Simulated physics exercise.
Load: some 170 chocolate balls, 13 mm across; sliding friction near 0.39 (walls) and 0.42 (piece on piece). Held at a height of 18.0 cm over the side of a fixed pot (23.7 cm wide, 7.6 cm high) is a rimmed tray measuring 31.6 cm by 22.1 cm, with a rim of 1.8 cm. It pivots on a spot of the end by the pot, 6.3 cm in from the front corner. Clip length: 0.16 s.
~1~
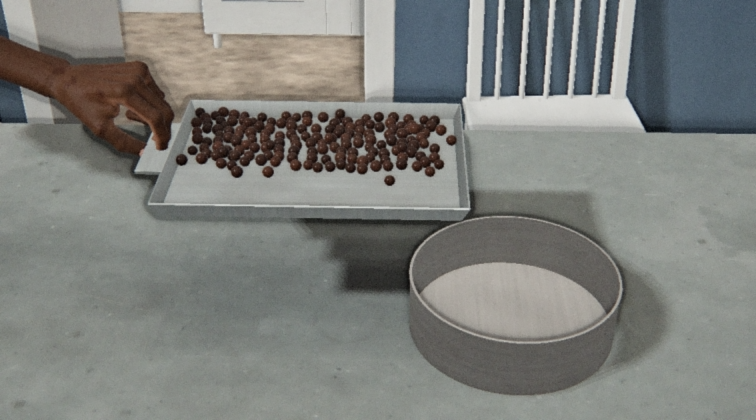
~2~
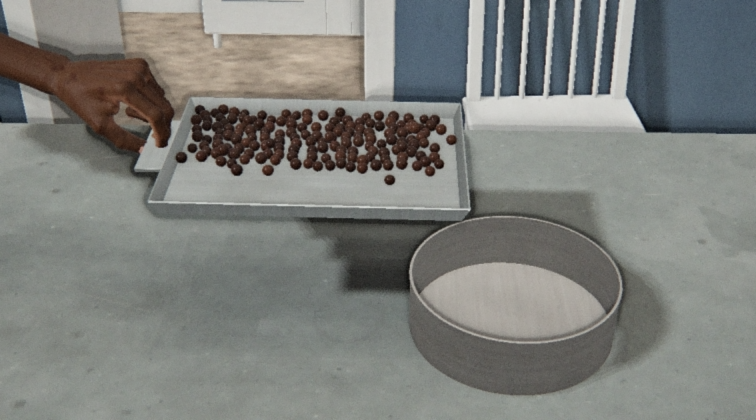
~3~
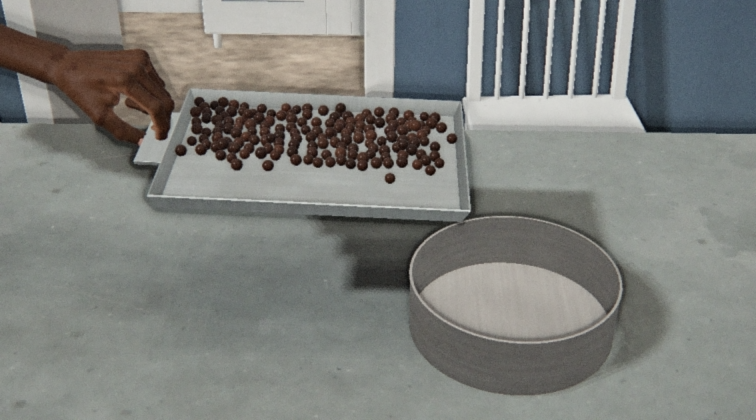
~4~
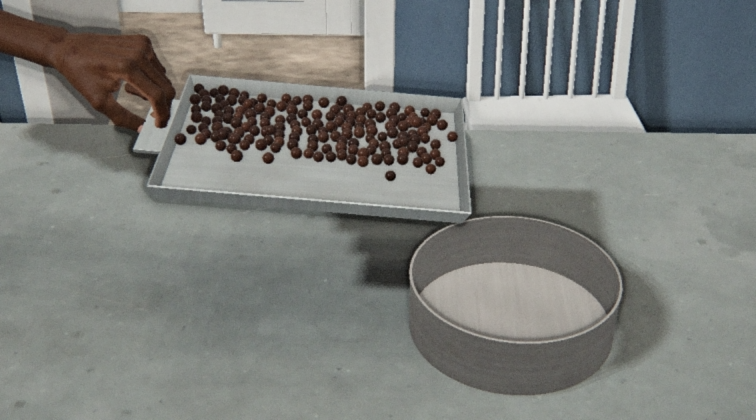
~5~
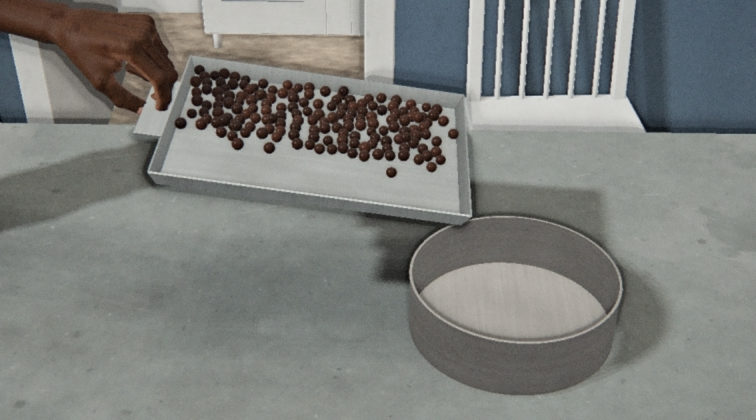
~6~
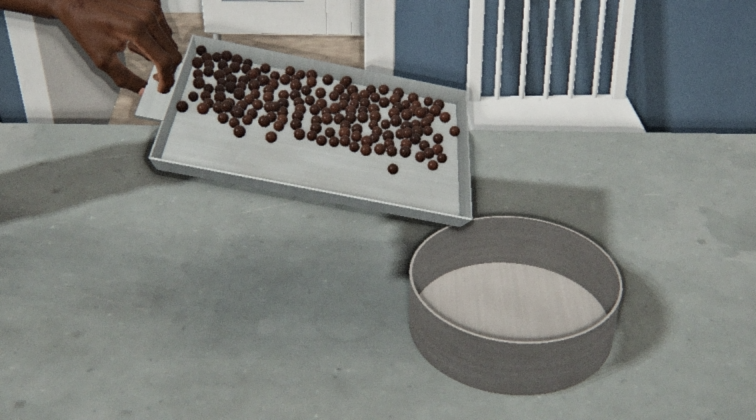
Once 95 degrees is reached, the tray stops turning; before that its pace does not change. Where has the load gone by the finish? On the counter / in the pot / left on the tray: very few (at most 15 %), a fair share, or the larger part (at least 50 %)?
Counter: Very few; pot: The larger part; tray: Very few.
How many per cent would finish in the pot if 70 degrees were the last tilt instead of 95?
Roughly 90 %.
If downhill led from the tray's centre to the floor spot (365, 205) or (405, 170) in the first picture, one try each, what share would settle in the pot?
That would be close to 55 per cent, then close to 65 per cent.
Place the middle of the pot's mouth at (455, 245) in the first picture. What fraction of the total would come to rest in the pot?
Some 30 per cent.
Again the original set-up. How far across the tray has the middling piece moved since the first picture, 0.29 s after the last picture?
About 7 cm.
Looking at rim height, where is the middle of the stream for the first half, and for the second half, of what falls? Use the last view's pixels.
Around (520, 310), then around (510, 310).
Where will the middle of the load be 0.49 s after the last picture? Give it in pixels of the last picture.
Estimated load position: Around (488, 231).
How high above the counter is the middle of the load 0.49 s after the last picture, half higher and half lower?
Some 16 cm.
Then, 0.29 s after the last picture, tilt 54 degrees; the tray holds 100 %, the pot 0 %.
Then, 0.49 s after the last picture, tilt 82 degrees; the tray holds 55 %, the pot 10 %.
Then, 0.80 s after the last picture, tilt 95 degrees; the tray holds 0 %, the pot 95 %.
In the end, counter 5 %, pot 95 %, tray 0 %.
